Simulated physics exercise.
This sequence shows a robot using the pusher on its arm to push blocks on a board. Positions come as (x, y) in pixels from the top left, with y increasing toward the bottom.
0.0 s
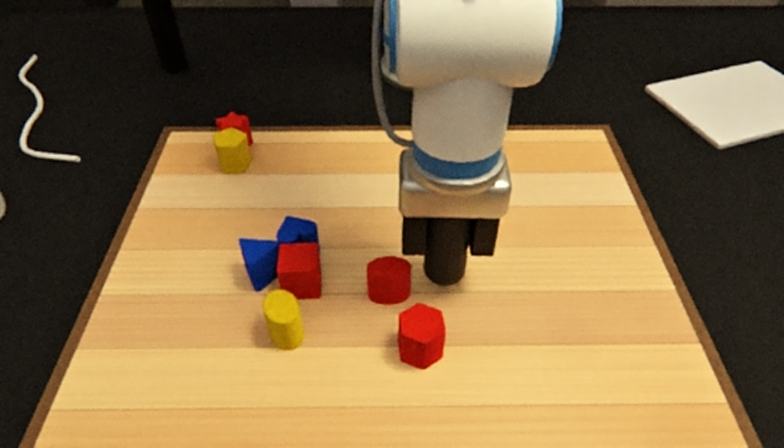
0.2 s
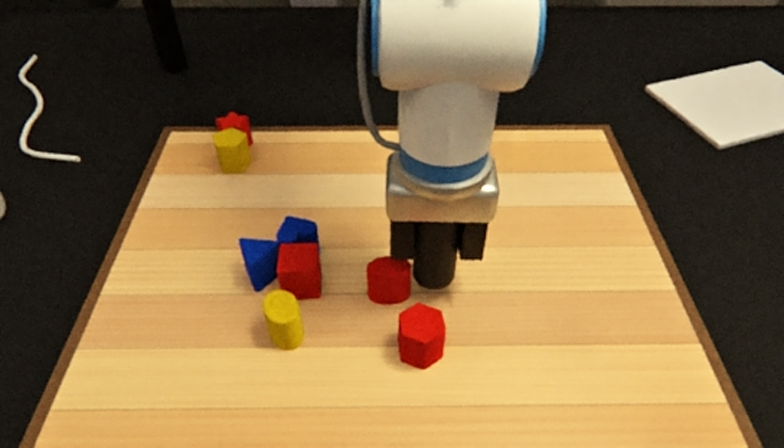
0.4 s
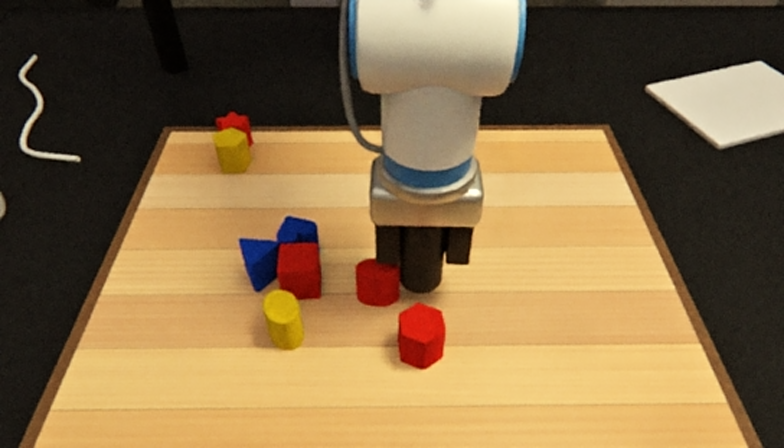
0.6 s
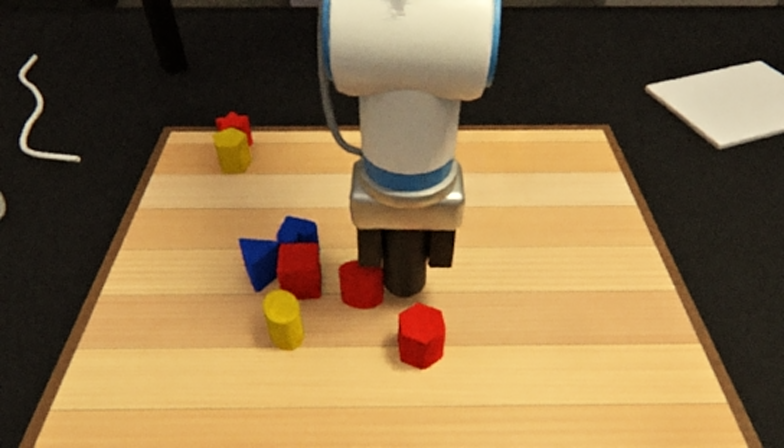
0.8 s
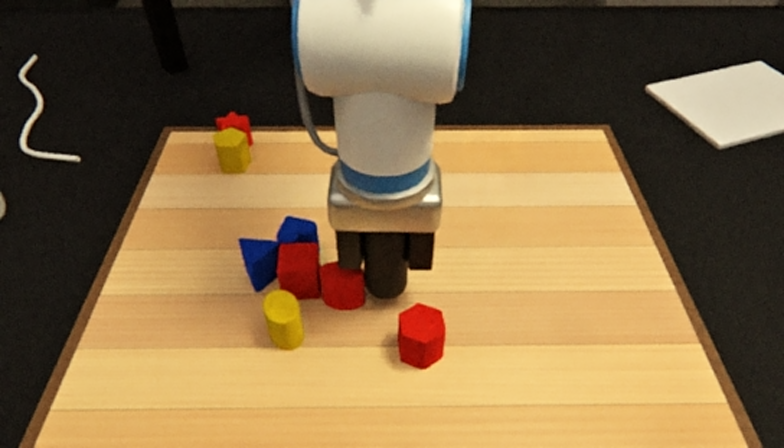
On a wooden board with a scatter of red, blue and yellow blocks, a robot arm moved left and pushed a round red block a short way across, right up beside the red cube.
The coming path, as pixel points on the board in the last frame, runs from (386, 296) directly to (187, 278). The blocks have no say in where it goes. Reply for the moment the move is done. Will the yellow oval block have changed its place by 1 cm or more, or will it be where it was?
It will end up elsewhere.
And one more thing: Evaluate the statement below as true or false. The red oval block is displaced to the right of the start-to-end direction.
The claim does not hold.
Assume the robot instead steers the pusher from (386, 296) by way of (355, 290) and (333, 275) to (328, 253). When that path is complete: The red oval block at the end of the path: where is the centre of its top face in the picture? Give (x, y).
The middle of the upper face of the red oval block will lie at about (304, 279) in the picture.
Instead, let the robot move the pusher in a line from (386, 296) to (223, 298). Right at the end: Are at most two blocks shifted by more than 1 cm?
I'd say no.
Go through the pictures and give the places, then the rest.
Pusher tip at (444, 271); block tops, blue triangular piece at (256, 248); yellow oval block at (281, 306); red four-sided block at (298, 257); red oval block at (389, 266), in the first picture.
Pusher at (433, 275); blocks unchanged, in the second picture.
Pusher at (420, 279); red oval block at (378, 268), in the third picture.
Pusher at (405, 282); red oval block at (361, 270), in the fourth picture.
Pusher at (386, 284); blue triangular piece at (256, 248); yellow oval block at (281, 306); red four-sided block at (298, 257); red oval block at (341, 271), in the fifth picture.
On the path given first. One third of the way, pusher at (316, 277); blue triangular piece at (248, 241), turned 15° clockwise; yellow oval block at (273, 320), turned 15° anticlockwise; red four-sided block at (266, 260), turned 60° clockwise; red oval block at (282, 286), turned 85° anticlockwise.
Two thirds of the way, pusher at (249, 270); blue triangular piece at (229, 230), turned 45° clockwise; yellow oval block at (272, 321), turned 20° anticlockwise; red four-sided block at (204, 255), turned 90° clockwise; red oval block at (260, 287).
At the end, pusher at (182, 266); blue triangular piece at (226, 227), turned 55° clockwise; yellow oval block at (272, 321), turned 20° anticlockwise; red four-sided block at (135, 250), turned 85° clockwise; red oval block at (260, 287), turned 150° anticlockwise.
